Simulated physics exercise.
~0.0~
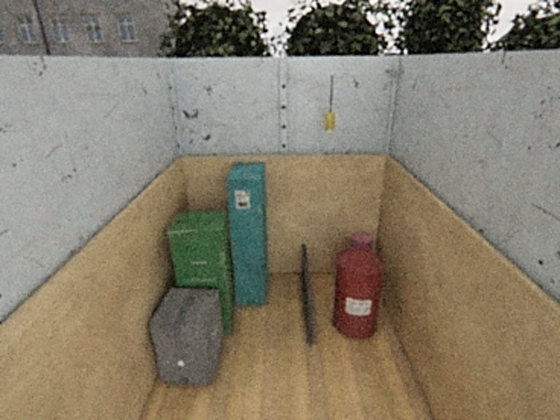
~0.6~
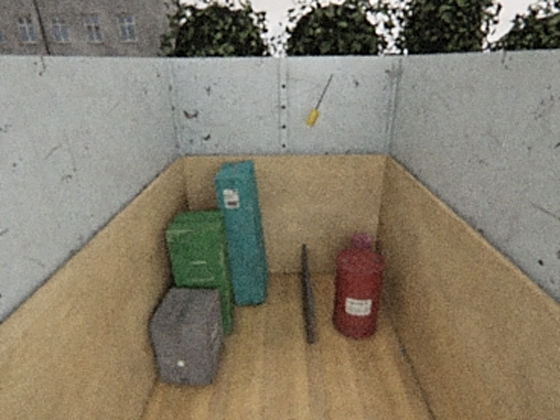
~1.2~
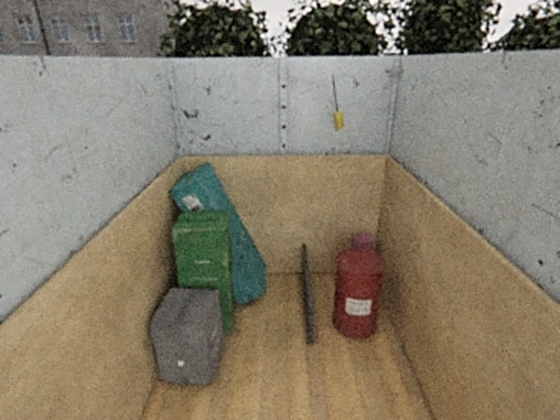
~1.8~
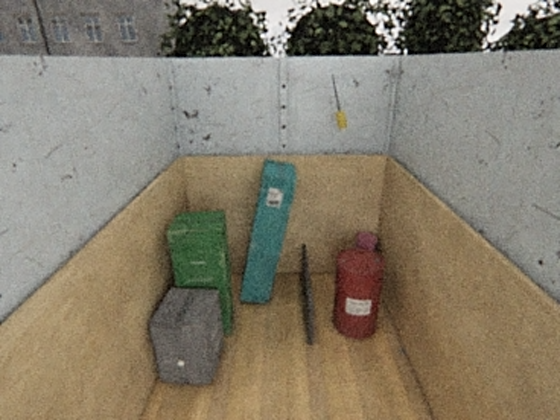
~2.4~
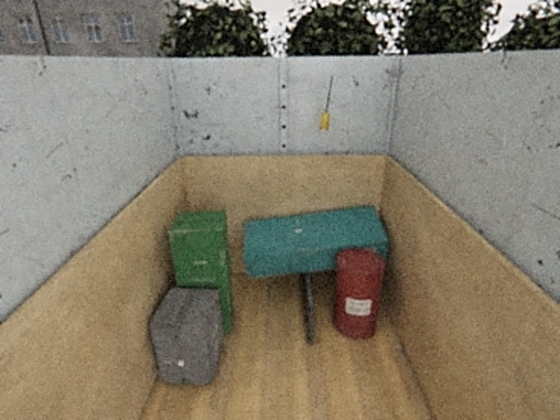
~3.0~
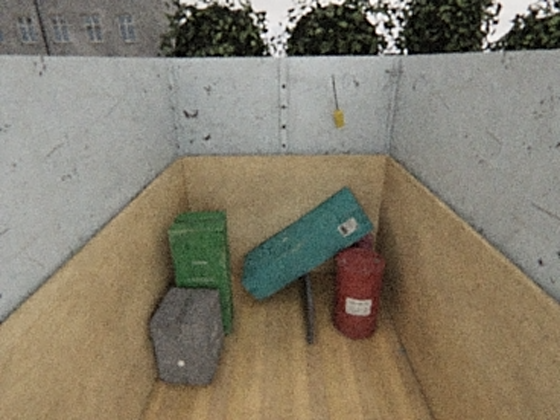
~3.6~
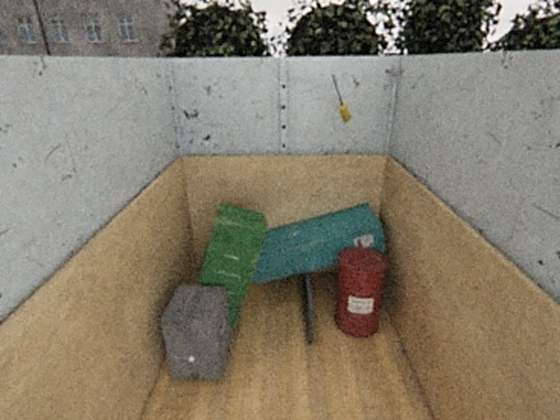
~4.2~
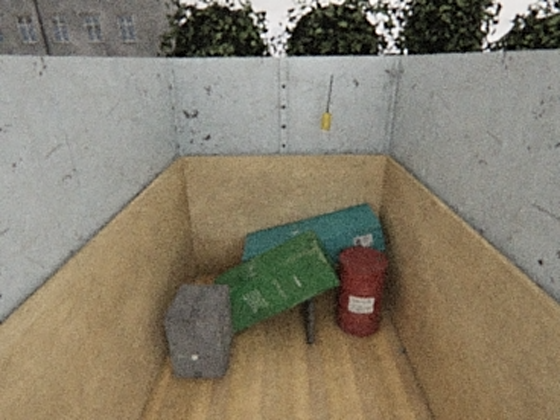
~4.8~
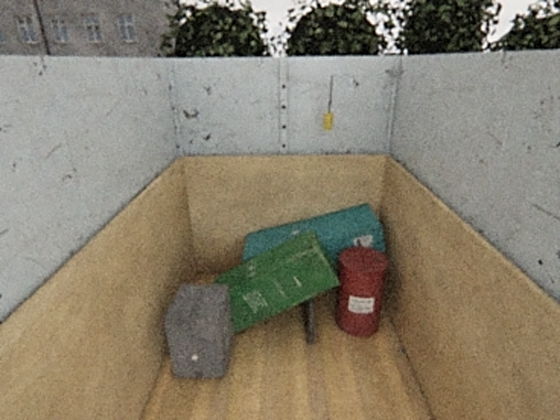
A tall turquoise box shifts in the load bay of a van, seen from behind and above, looking towards the front wall, where a small yellow lamp swings on its cord. A green box and a grey box stand at left, with a low dark board near the middle and a red drum topped by a pink canister at right. The turquoise box leans left, swings back right, and topples over the board towards the drum. It tilts and resettles, then the green box tips right and falls in front of it. Both end lying slanted, while the grey box, nudged slightly right, and the drum stay upright.
